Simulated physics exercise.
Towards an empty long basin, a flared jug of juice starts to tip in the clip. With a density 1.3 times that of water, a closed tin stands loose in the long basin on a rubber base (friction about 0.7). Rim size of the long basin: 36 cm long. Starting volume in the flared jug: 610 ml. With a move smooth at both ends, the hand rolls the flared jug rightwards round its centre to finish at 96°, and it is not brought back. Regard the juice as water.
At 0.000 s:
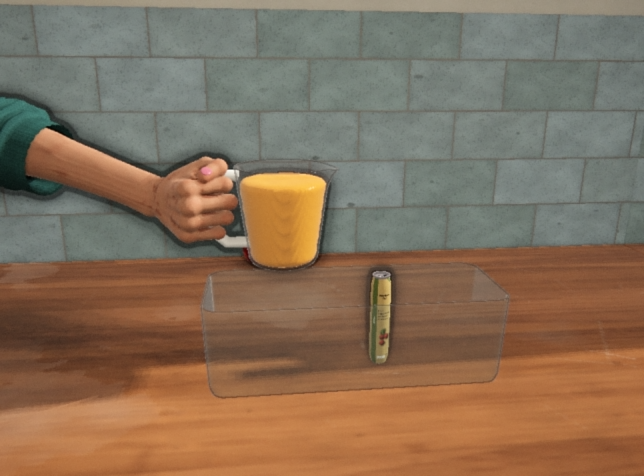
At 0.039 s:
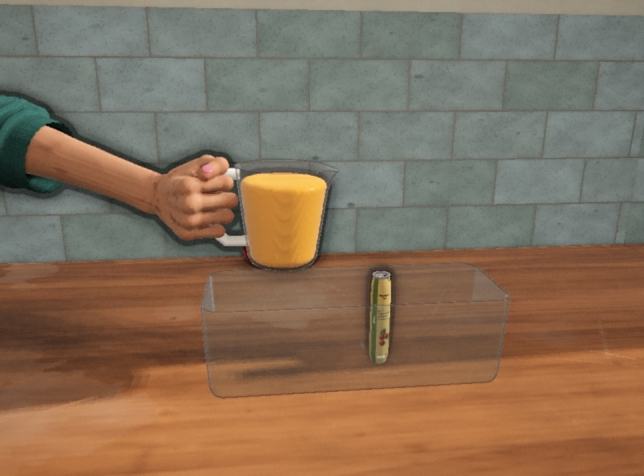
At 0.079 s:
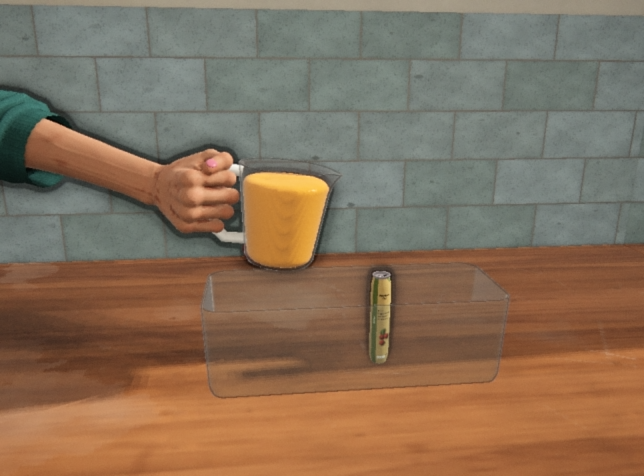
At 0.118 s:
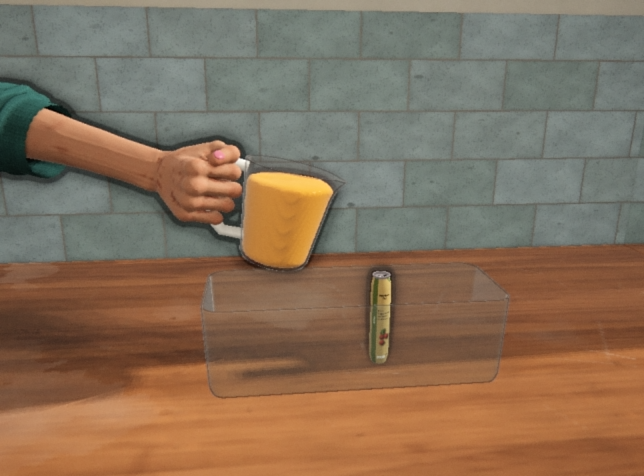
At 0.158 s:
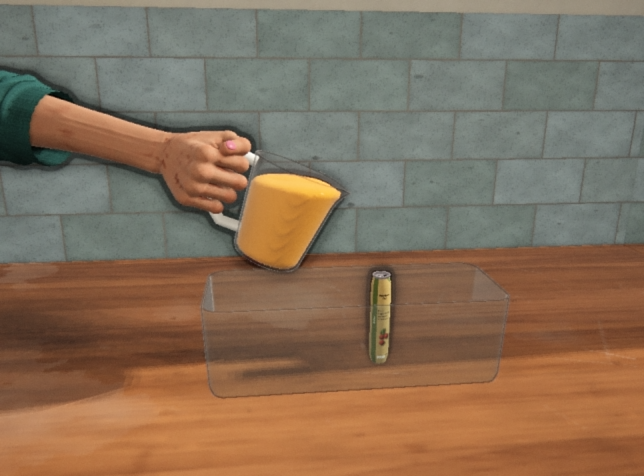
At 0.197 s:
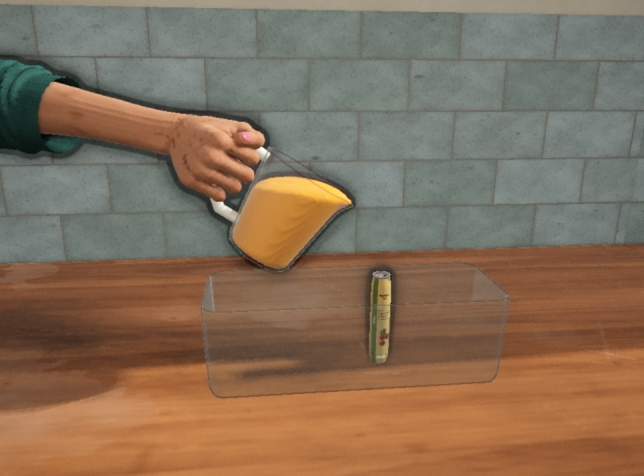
A hand in a green sleeve tilted a clear jug of orange juice steadily to the right, until the juice reached its lip, above a see-through basin where a small closed tin stood still.
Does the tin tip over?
Yes, it tips over.
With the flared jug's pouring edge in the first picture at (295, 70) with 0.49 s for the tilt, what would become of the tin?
It tumbles.
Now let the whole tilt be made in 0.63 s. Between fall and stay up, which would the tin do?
Then the tin tumbles.
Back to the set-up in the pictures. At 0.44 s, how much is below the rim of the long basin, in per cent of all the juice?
I'd estimate some 28 percent of the liquid.
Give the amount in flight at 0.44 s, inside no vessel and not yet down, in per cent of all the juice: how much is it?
20 %.
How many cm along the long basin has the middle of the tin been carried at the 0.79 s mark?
The tin is about 8 cm from where it started.
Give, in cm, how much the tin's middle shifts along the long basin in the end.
Around 8.0 cm.
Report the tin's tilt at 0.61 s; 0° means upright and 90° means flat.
Looks like some 20 degrees from vertical upright.
Then, 0.44 s in, the tilt is 93° and 52 per cent is still to pour; the tin stands where it began.
Then, 0.61 s in, the tilt is 96° and 17 per cent is still to pour; the tin leans 21°.
Then, 0.79 s in, the tilt is 96° and 4 per cent is still to pour; the tin lies on its side.
Then, 0.99 s in, the tilt is 96° and 1 per cent is still to pour; the tin lies on its side.
Finally, the tin lies on its side.
